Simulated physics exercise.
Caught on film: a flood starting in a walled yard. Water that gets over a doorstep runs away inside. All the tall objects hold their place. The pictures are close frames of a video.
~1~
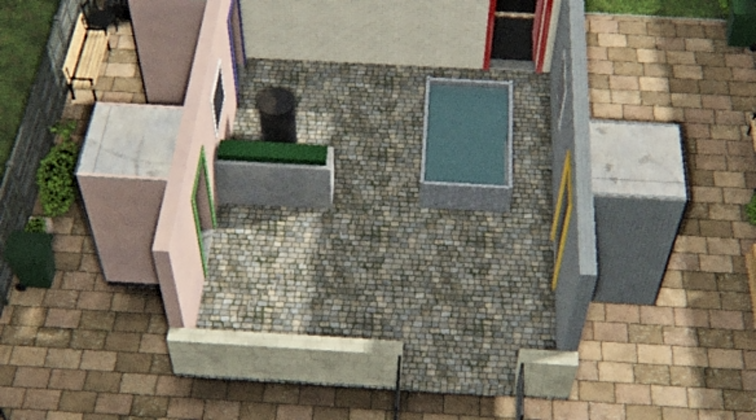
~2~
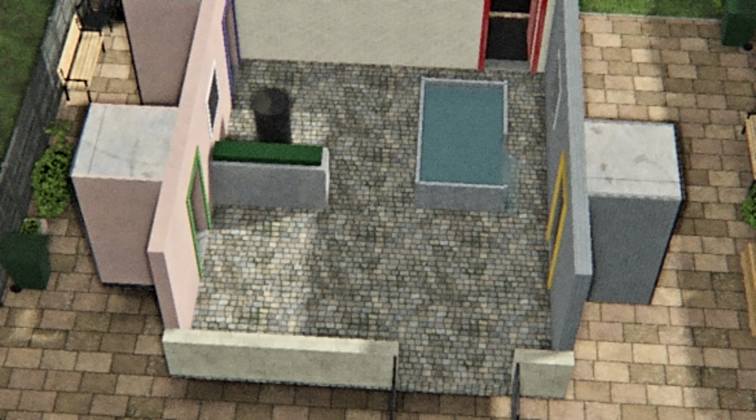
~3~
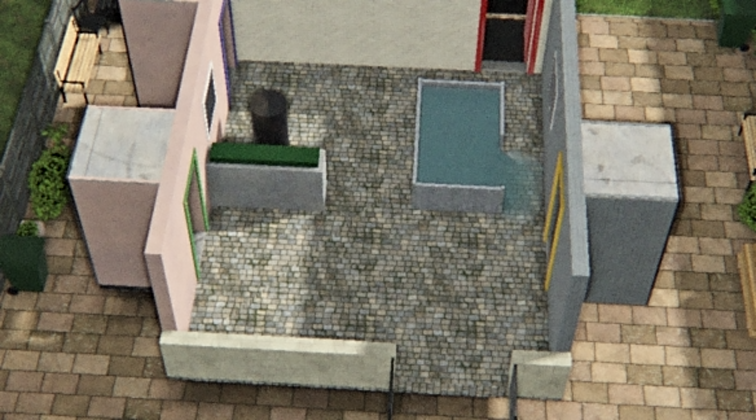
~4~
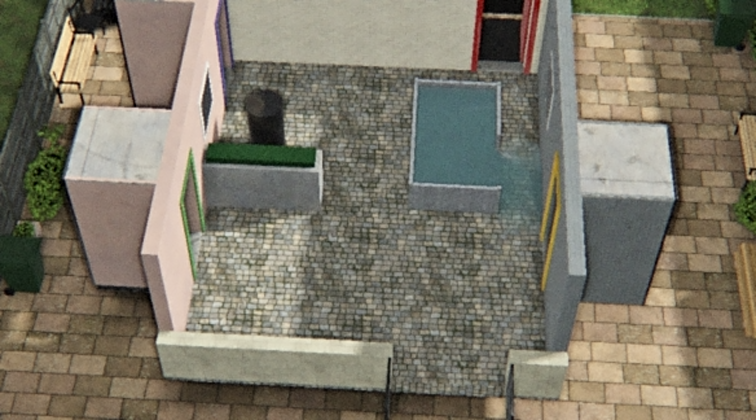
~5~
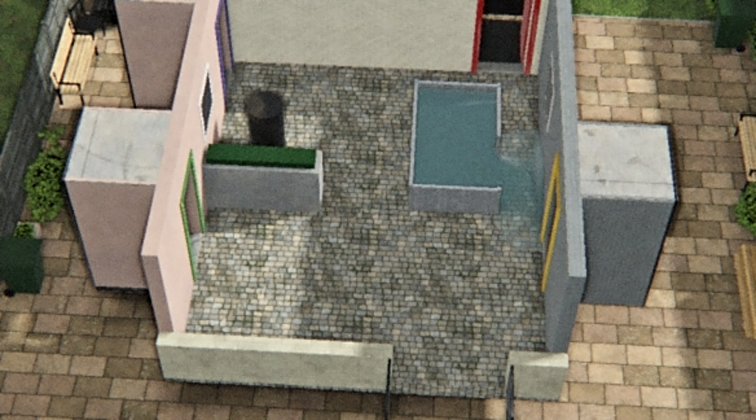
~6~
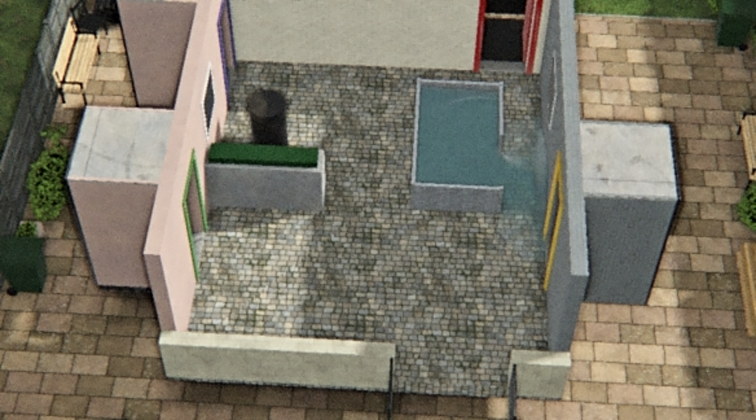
Water poured out through a gap in the right side of a raised tank in a walled, cobbled yard, then spread in a thin sheet toward the grey wall with the yellow frame.
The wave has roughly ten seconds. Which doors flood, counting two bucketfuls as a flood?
One by one: The green door stays under that; the yellow door stays under that; the blue door stays under that; the red door takes more than that.
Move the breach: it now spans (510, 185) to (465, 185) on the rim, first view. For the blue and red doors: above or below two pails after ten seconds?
One by one: Blue lets less in; red is under.
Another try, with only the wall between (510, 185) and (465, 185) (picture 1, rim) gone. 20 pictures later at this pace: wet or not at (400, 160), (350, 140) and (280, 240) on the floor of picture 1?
As listed: No water, not flooded, no water.
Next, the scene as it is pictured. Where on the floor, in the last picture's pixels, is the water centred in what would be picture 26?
I would point to (480, 187).
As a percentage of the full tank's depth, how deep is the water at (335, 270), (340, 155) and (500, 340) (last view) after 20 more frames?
In that order: 0, 0 and 10 per cent.
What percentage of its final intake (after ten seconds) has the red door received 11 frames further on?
Near 15 in a hundred.
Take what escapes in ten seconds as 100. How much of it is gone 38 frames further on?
About 80 per cent.
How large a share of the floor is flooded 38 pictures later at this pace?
Roughly 50 per cent.
A moment on, water covers 15 % of the floor; the green door not reached, the yellow door wet at the sill, nothing in, the blue door not reached, the red door wet at the sill, nothing in.
Next, water covers 25 % of the floor; the green door not reached, the yellow door wet at the sill, nothing in, the blue door not reached, the red door over two buckets in.
Then, water covers 30 % of the floor; the green door not reached, the yellow door under two buckets in, the blue door not reached, the red door far over two buckets in.
Later, water covers 50 % of the floor; the green door not reached, the yellow door under two buckets in, the blue door not reached, the red door far over two buckets in.
In the end, water covers 70 % of the floor; the green door wet at the sill, nothing in, the yellow door under two buckets in, the blue door wet at the sill, nothing in, the red door far over two buckets in.
